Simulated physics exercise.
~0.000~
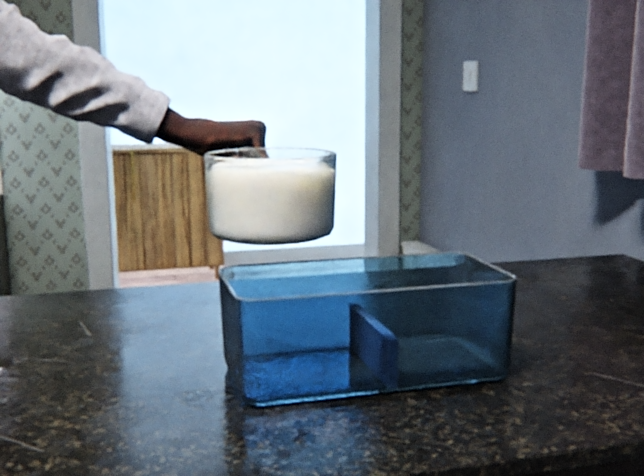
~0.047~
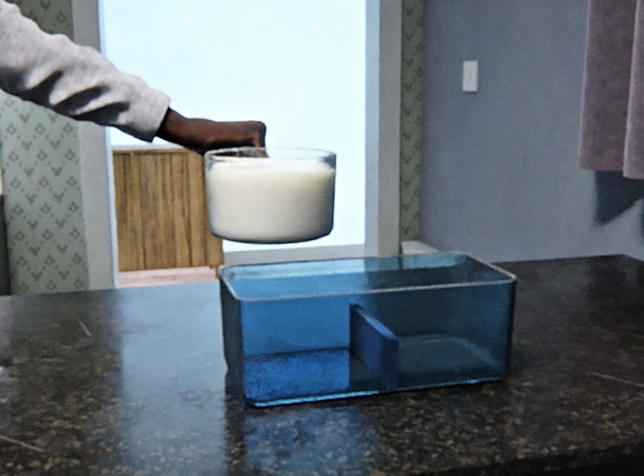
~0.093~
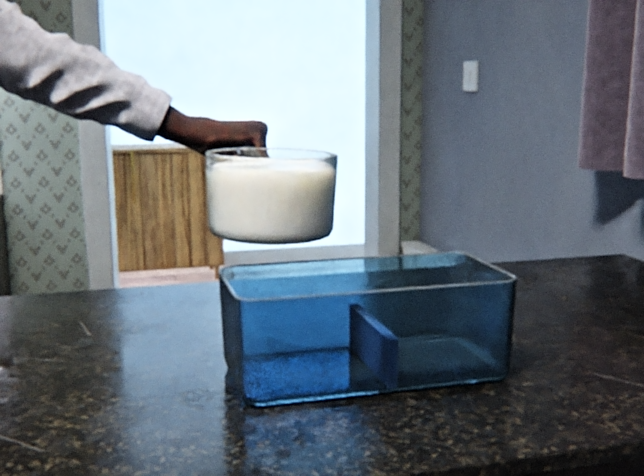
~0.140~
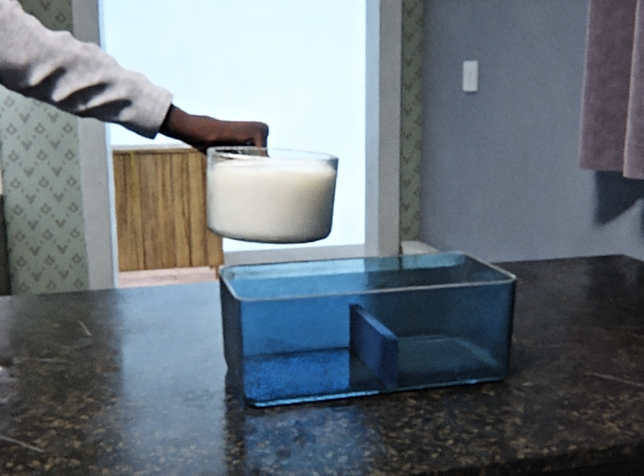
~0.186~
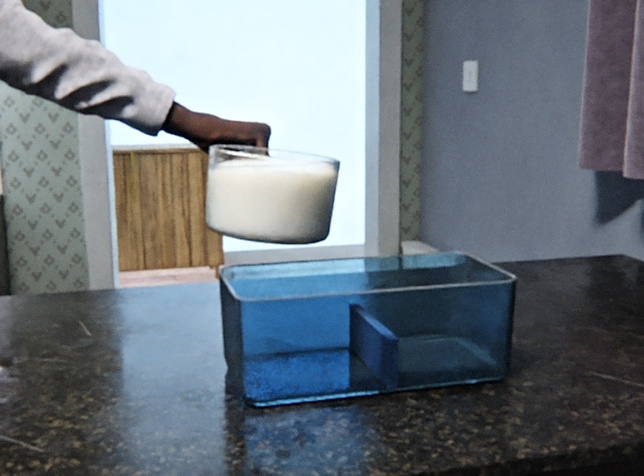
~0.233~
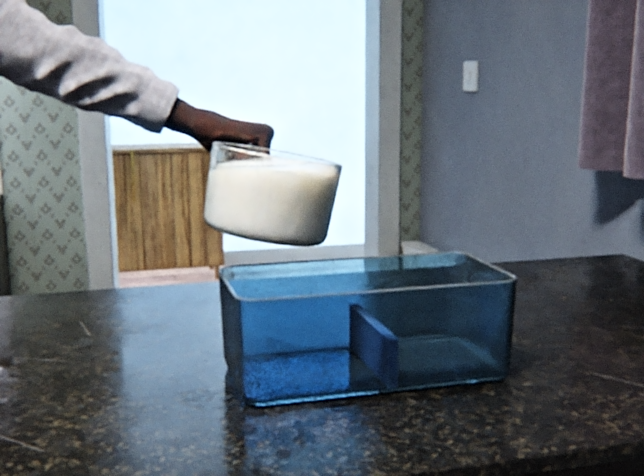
Above a blue basin on a counter, a hand slightly tilts a pot of milk rightward.
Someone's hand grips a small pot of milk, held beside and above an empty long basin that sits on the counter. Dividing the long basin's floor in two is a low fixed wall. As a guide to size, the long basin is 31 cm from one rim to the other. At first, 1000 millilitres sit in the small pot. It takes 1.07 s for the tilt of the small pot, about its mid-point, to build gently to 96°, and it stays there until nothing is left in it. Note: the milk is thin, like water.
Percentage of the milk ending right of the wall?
68 per cent.
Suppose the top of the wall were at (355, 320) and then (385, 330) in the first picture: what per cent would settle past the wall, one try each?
Some 85 in a hundred, then some 55 in a hundred.
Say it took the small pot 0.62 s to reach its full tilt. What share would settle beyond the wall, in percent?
Result under that change: Approx. 55 %.
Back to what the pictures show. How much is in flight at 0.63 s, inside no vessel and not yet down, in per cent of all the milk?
22 %.
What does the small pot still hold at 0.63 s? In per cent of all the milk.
About 68 per cent.
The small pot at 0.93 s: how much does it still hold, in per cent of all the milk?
Close to 20 in a hundred.
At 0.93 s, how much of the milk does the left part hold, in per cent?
The left part holds some 10 per cent.
After 0.63 s the tilt is 62° and 68 per cent is still to pour, 2 is left of the wall and 9 right of it.
After 0.93 s the tilt is 92° and 19 per cent is still to pour, 10 is left of the wall and 63 right of it.
After 1.24 s the tilt is 96° and 4 per cent is still to pour, 27 is left of the wall and 68 right of it.
After 1.57 s the tilt is 96° and 1 per cent is still to pour, 31 is left of the wall and 68 right of it.
In the end 32 per cent lies left of the wall, 68 right of it and 0 outside.
